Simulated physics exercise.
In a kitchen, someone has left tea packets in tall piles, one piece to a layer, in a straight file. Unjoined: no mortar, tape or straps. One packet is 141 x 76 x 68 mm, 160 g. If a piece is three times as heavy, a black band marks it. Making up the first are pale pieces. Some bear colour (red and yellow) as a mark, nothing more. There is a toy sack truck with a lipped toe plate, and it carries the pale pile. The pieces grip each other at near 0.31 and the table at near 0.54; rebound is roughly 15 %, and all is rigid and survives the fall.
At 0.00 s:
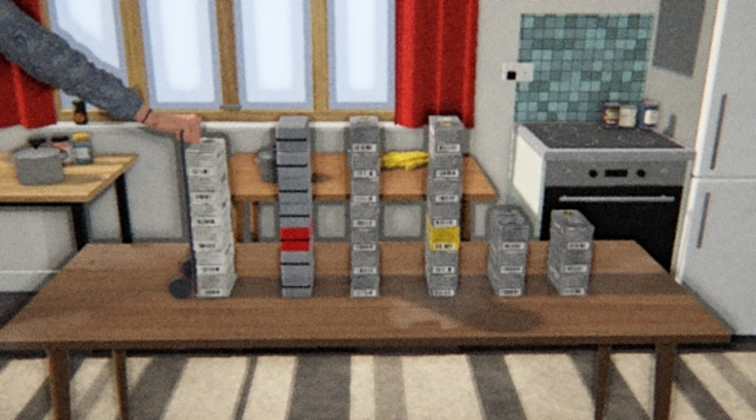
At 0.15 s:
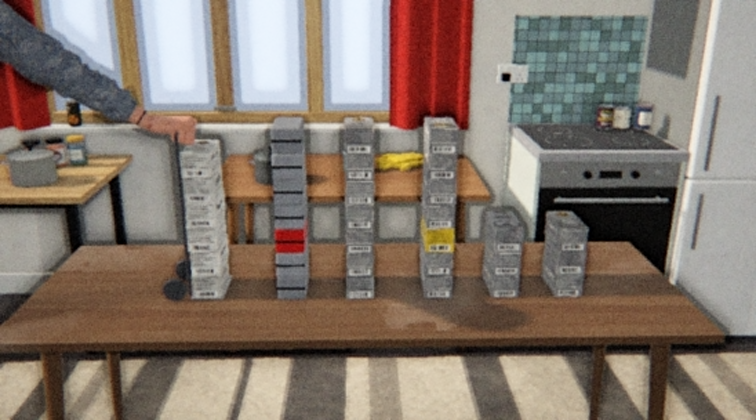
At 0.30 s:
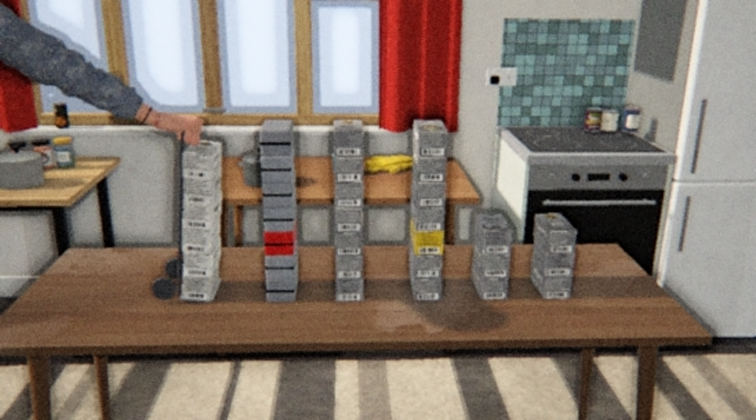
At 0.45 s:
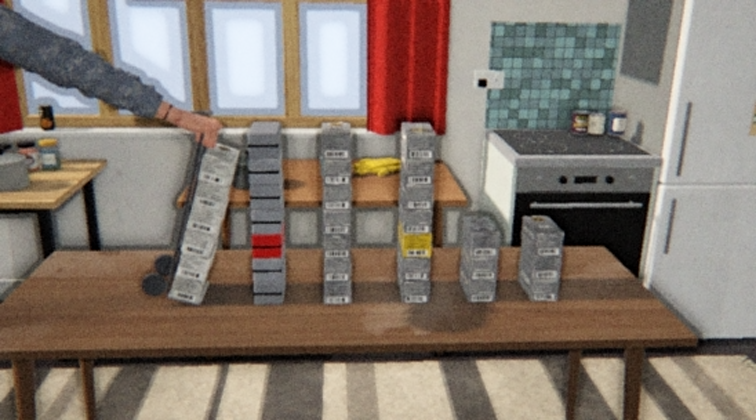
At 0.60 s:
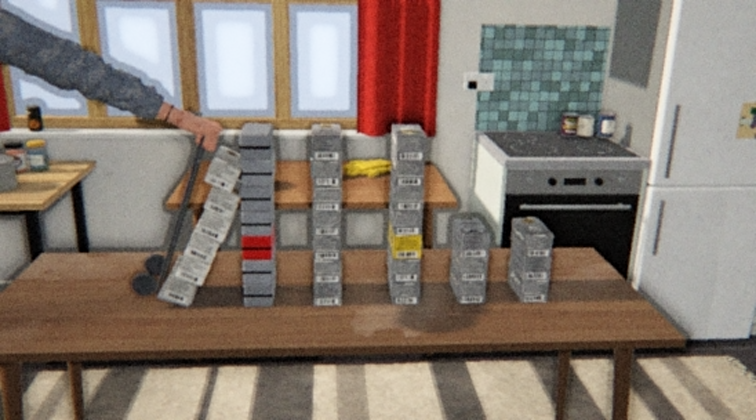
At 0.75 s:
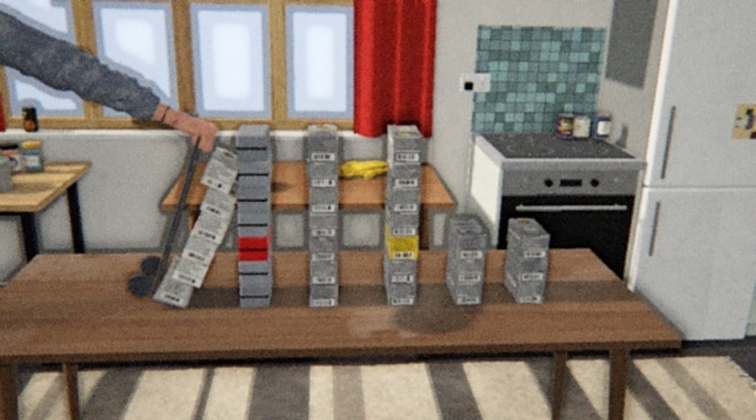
A hand tilting a small hand truck rightward, its pale stack of blocks leaning over against the neighbouring grey stack with one red piece.
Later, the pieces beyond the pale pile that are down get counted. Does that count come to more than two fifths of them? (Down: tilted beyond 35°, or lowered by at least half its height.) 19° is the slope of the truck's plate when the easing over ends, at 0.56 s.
Two fifths is not reached.
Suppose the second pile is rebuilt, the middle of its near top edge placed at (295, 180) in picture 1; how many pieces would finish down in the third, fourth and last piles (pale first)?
Counts down - third: 7; fourth: 6; last: 2.
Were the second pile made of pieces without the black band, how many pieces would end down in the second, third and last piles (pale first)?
Counts down - second: 7; third: 7; last: 3.
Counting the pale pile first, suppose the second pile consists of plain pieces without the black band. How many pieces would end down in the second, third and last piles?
Down per pile - second: 7, third: 7, last: 3.
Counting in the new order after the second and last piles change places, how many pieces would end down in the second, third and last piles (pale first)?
Down per pile: Second 0, third 0, last 0.
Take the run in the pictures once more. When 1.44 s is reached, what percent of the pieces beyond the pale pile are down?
0 per cent at that moment.
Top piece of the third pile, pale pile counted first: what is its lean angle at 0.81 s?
About 0 degrees from upright.
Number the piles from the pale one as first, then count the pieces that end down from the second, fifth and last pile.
Second 0, fifth 0, last 0.
After 0.81 s, 0 of the pale pile down; none of the 27 other packets down, 1 disturbed.
After 1.44 s, 0 of the pale pile down; none of the 27 other packets down, 2 disturbed.
In the end (1.6 s), 0 of the pale pile down; none of the 27 other packets down, 2 disturbed; red packet unmoved; yellow packet unmoved. That is 0 per cent. From the last view, middles, red packet near (255, 240), yellow packet near (401, 239).
